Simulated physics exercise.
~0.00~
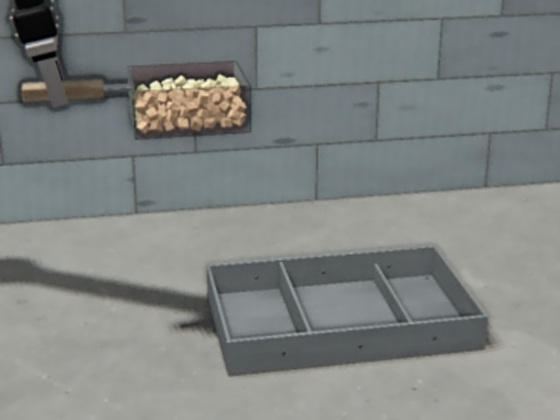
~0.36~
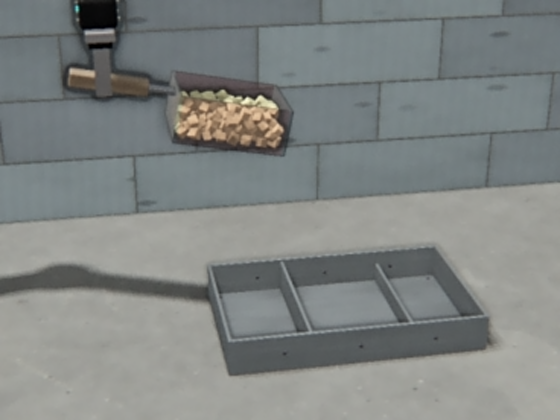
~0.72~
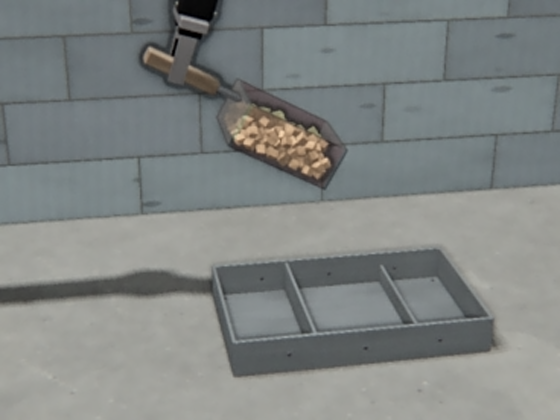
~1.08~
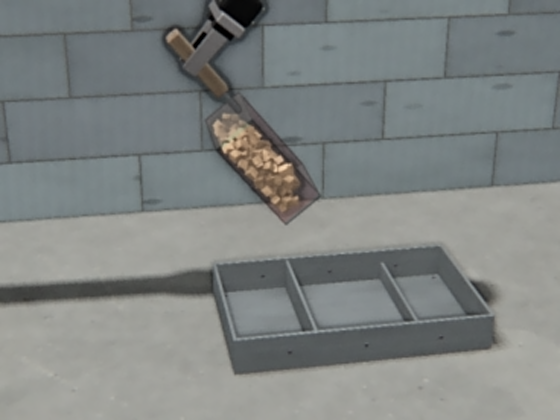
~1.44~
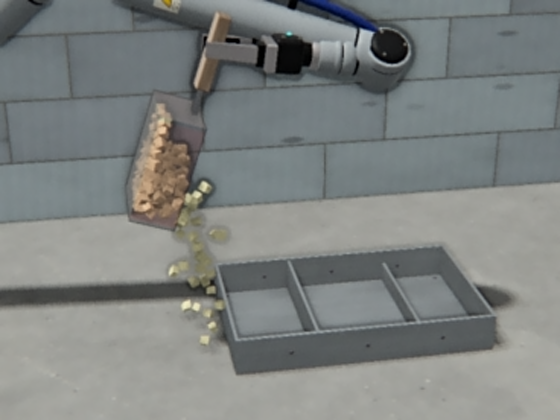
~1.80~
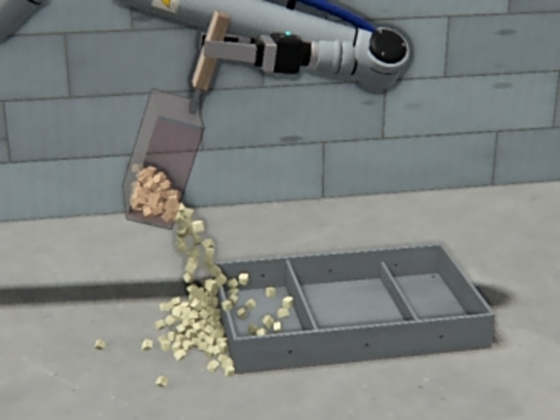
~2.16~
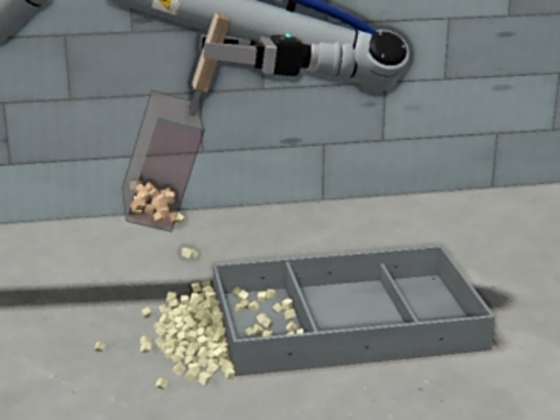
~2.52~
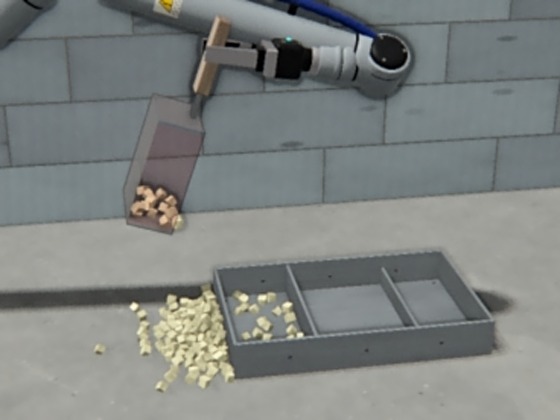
A robot arm tips a clear scoop of diced vegetables, spilling most beside the gray divided tray.
